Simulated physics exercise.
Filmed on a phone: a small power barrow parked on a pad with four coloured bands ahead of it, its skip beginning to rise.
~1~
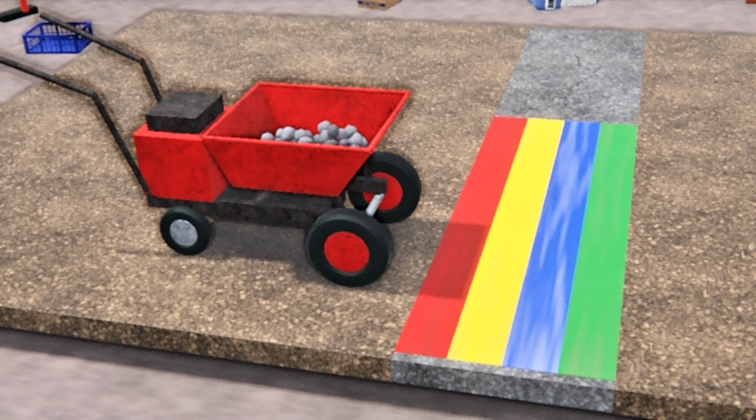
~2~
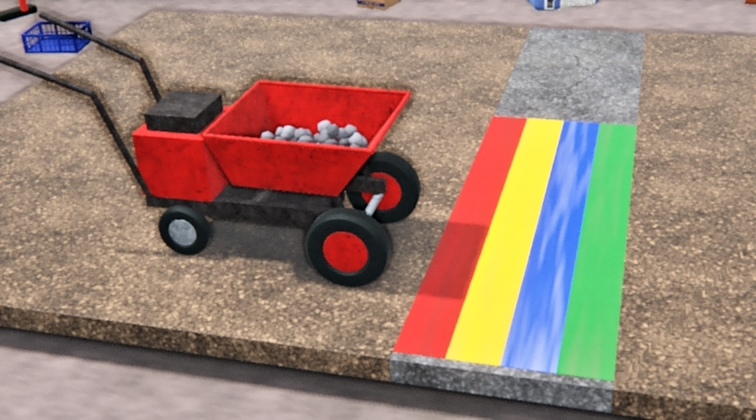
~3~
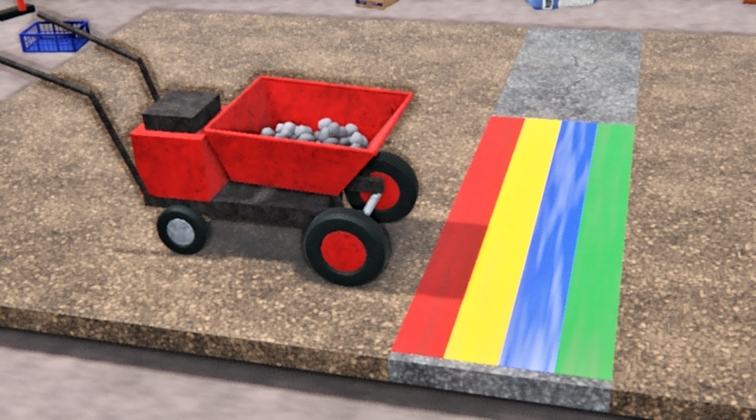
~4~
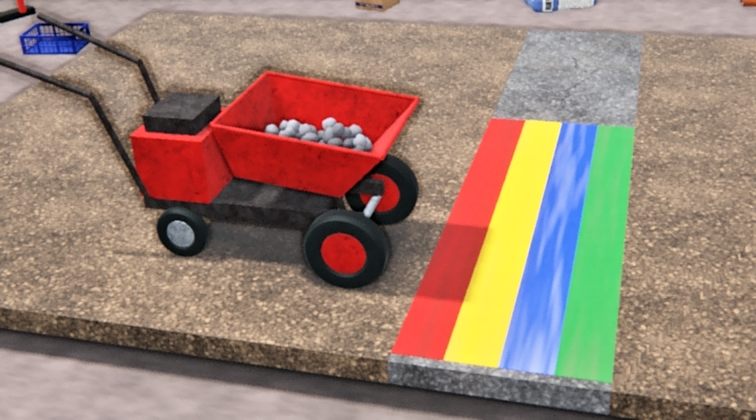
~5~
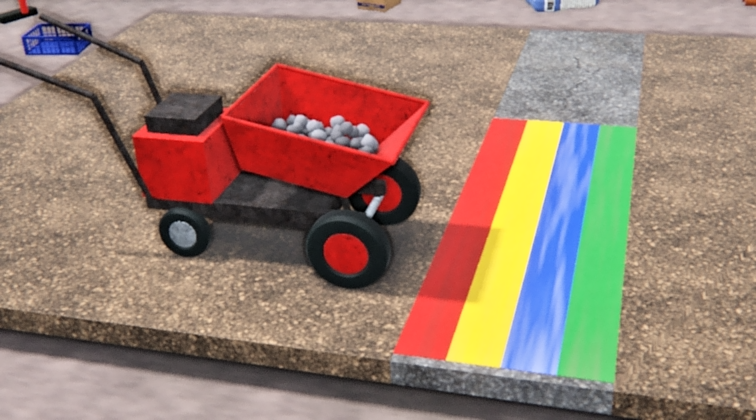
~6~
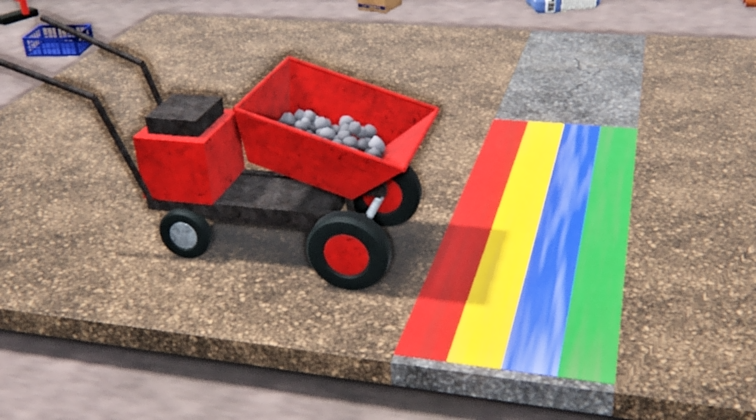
The red skip on a small barrow tilts forward to the right, carrying grey cobbles.
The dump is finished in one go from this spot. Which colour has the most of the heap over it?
Most covered: The yellow band.
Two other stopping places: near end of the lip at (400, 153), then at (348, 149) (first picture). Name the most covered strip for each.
At the first place the blue one, at the second the yellow one.
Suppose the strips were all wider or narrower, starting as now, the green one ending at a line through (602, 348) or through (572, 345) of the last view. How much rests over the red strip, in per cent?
About 10 and 0 per cent.
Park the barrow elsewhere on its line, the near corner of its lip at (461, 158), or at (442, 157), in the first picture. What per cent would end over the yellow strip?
About 0 and 0 per cent.
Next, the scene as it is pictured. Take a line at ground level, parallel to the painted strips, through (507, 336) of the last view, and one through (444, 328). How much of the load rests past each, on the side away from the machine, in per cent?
About 30 and 100 per cent.
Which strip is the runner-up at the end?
It is blue.
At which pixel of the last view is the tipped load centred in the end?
At about (515, 259).
Just after the last frame, skip tipped steeply; every one in the skip.
A moment on, skip tipped right over; the larger part in the skip; about a tenth over the yellow strip.
Further on, skip tipped right over; just a few over the red strip; roughly two thirds over the yellow strip; roughly a quarter over the blue strip; just a few over the green strip.
When it is over, skip tipped right over; about a tenth over the red strip; roughly two thirds over the yellow strip; roughly a quarter over the blue strip; just a few over the green strip.
